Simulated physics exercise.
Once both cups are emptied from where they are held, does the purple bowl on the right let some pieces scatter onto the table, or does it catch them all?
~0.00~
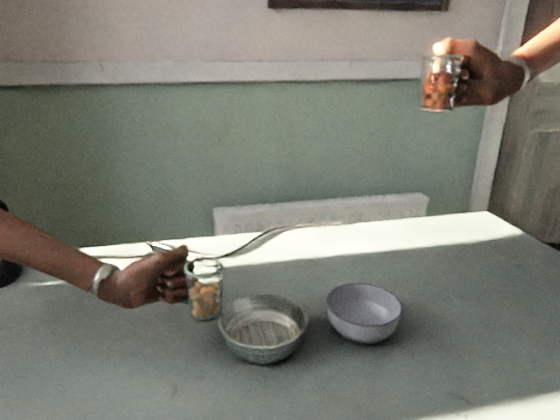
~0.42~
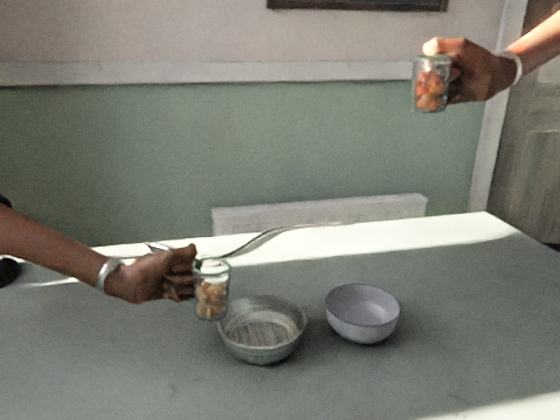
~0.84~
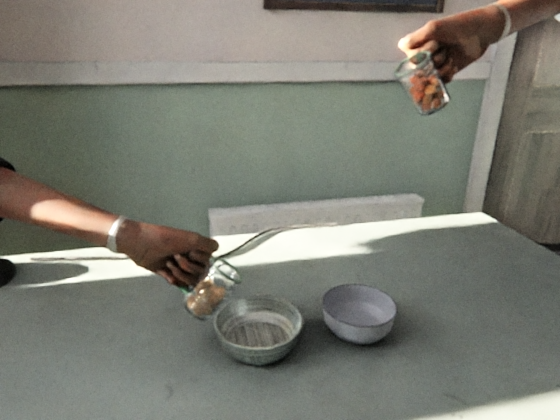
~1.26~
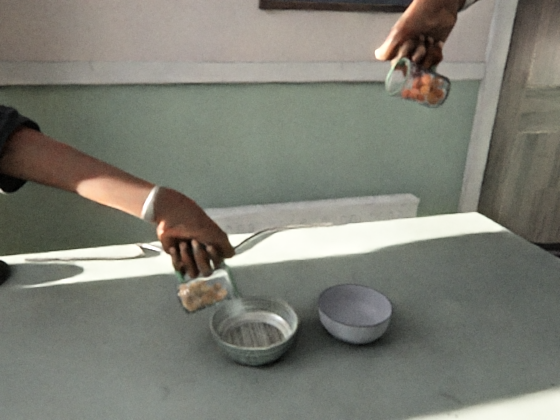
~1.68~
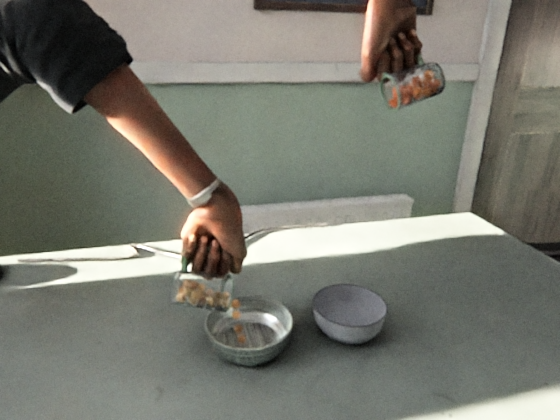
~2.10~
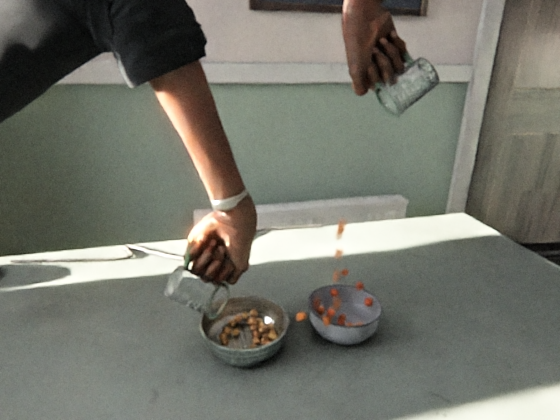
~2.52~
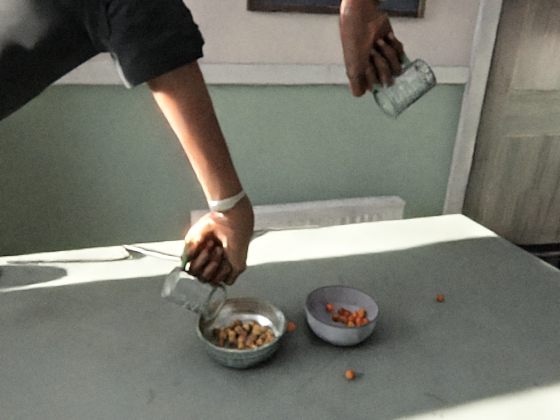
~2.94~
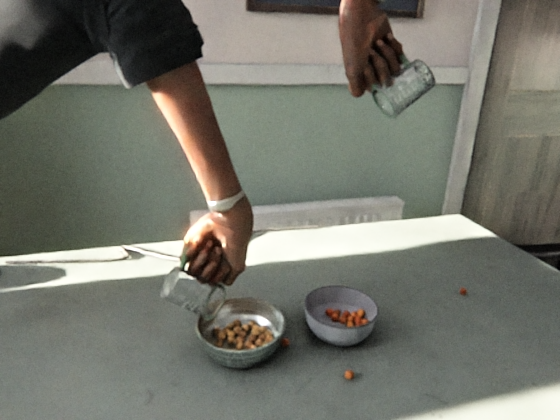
It lets some scatter. Most of the orange pieces stay in the purple bowl, but several end up outside it, while the left dish keeps all of its pieces.
